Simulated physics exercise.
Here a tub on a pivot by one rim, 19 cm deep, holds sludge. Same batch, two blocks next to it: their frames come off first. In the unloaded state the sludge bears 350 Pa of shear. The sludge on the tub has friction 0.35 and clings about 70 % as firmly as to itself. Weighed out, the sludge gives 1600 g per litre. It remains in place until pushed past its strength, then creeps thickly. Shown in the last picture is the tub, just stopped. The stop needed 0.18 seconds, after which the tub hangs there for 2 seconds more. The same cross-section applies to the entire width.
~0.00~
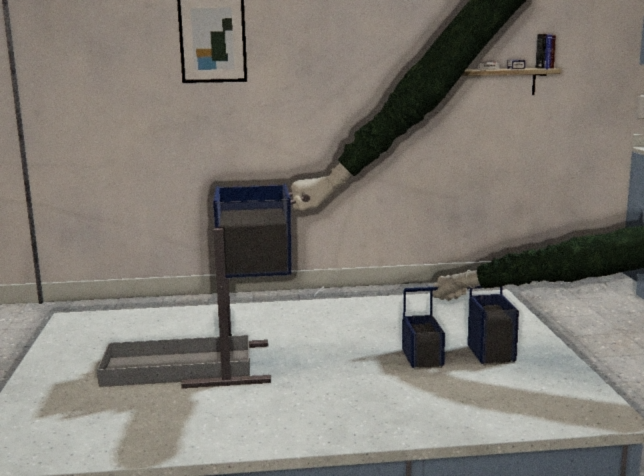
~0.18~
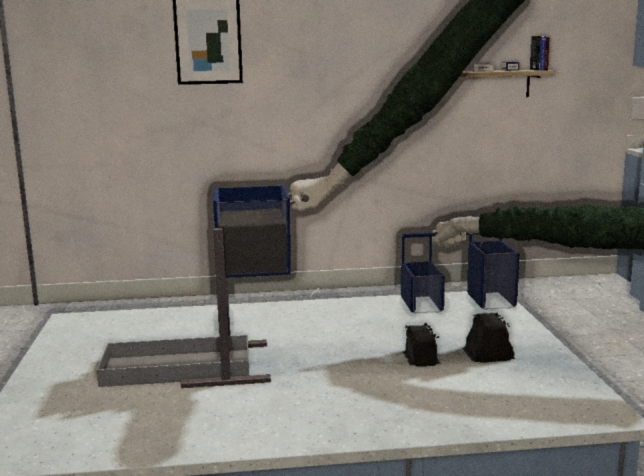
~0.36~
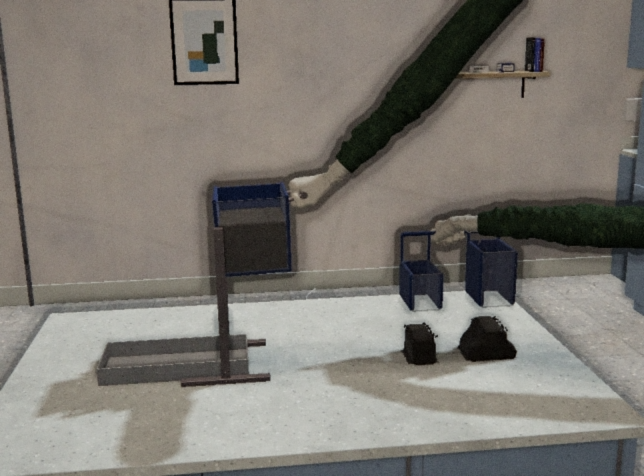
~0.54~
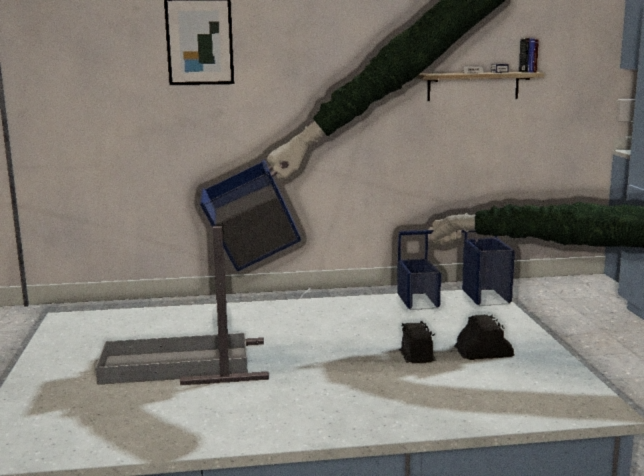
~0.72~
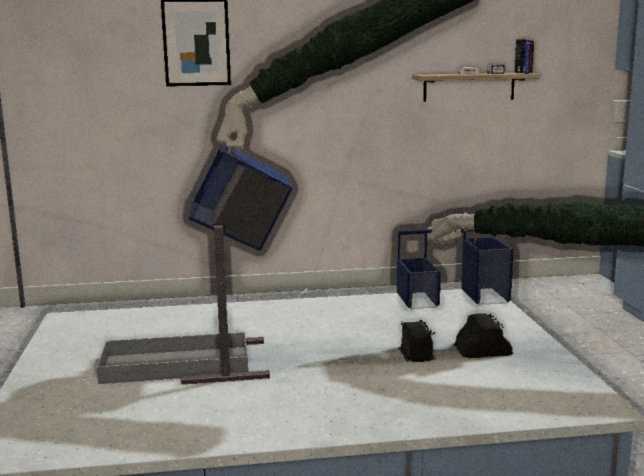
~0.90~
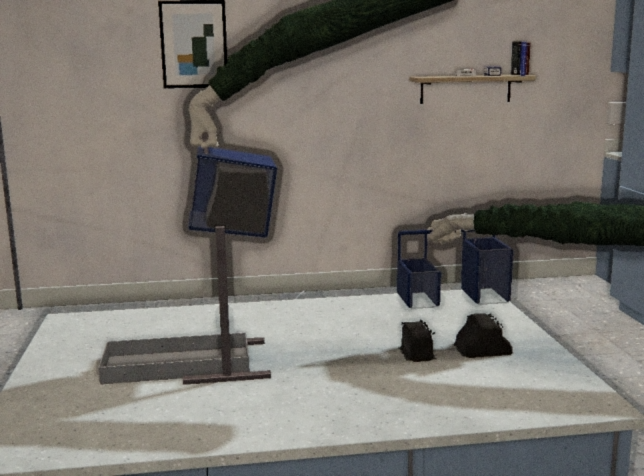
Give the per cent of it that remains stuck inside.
Some 89 per cent remains inside.
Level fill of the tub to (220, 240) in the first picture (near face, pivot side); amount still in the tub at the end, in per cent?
Then roughly 100 %.
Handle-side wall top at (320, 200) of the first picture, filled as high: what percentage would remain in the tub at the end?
Roughly 50 %.
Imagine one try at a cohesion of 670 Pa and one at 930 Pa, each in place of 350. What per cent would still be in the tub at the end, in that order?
Roughly 100 % followed by roughly 100 %.
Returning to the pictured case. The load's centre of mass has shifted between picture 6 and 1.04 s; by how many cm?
3 cm.
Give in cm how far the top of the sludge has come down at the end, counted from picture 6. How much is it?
Roughly 4 cm.
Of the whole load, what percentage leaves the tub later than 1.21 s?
Load share from then on: Near 6 %.
After 1.04 s, the tub is at 80 degrees and holds 100 %.
After 1.21 s, the tub is at 80 degrees and holds 95 %.
After 1.38 s, the tub is at 80 degrees and holds 91 %.
After 1.55 s, the tub is at 80 degrees and holds 89 %.
After 2.90 s, at the end, the tub is at 80 degrees and holds 89 %.
